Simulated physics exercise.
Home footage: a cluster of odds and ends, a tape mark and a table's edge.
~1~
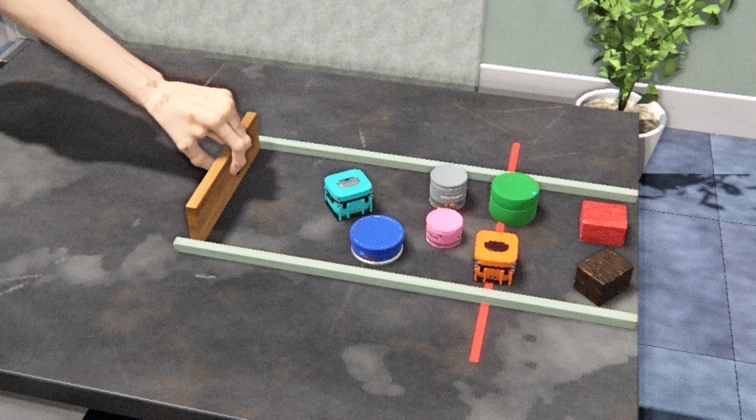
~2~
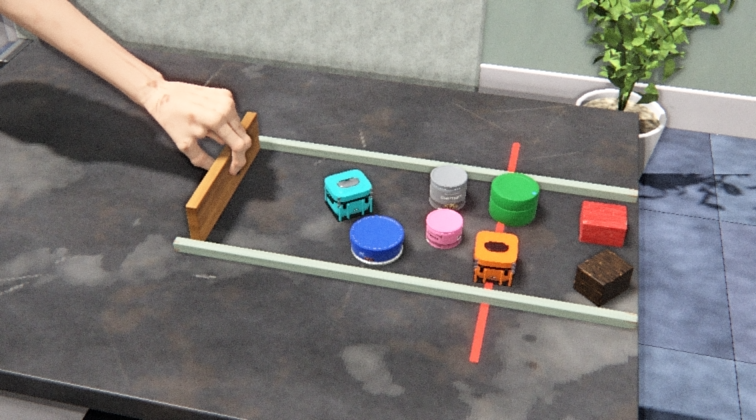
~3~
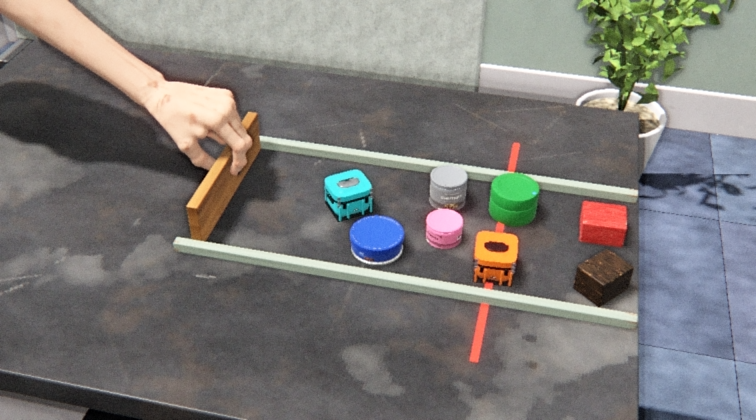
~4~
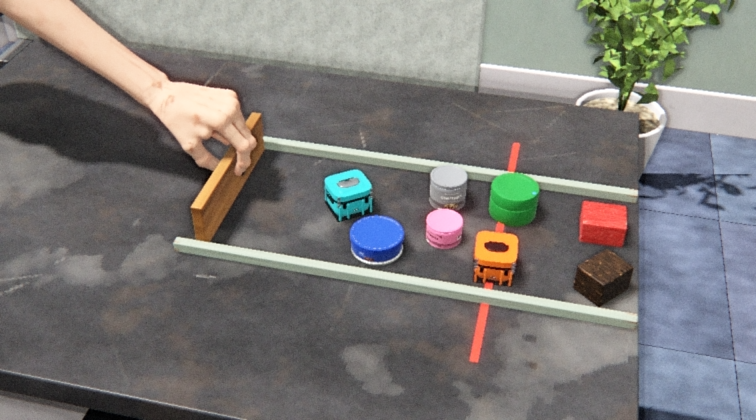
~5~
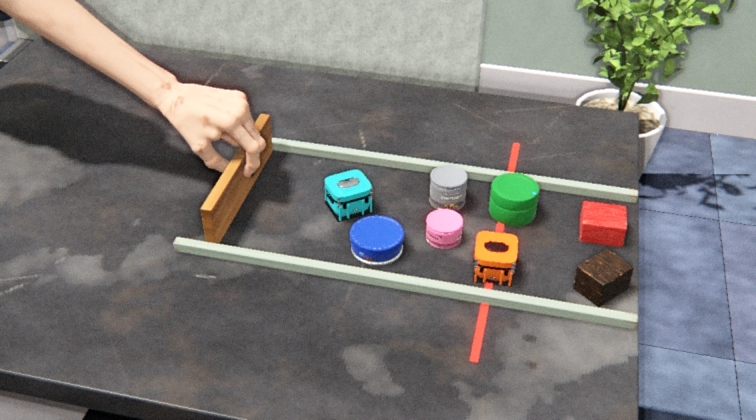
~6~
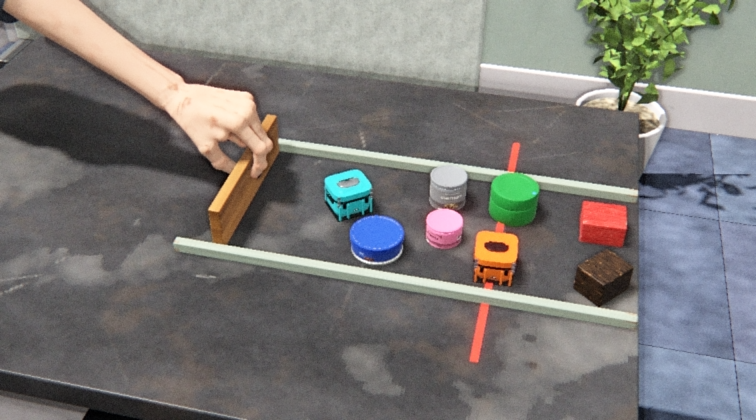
A hand holds a wooden board upright at the left end of two pale rails on a dark tabletop, at first keeping it almost still. The hand then slides the board slowly a short way right, toward a turquoise case and blue tin, while all the objects, including those near the red tape, stay put.
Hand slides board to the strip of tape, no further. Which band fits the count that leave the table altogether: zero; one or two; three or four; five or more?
Dropped off the end are no pieces at all.
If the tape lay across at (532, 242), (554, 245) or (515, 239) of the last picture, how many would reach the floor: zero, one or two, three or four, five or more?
In turn: One or two, one to two, not one.
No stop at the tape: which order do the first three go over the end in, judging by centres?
In order: The black block, the red block, the orange case.
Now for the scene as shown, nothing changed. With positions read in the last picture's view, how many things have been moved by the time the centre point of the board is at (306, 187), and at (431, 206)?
First 0, then 5.
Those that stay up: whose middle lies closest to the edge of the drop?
Result - the black block.
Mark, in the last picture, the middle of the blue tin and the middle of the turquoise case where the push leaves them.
Near (520, 265) and (527, 223).
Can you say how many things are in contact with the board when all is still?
Contact count: 3.
A little later, none off yet; black block at rest near (603, 278); red block at rest near (603, 224); green lid at rest near (514, 199).
When it is over, the number that fall off is zero.
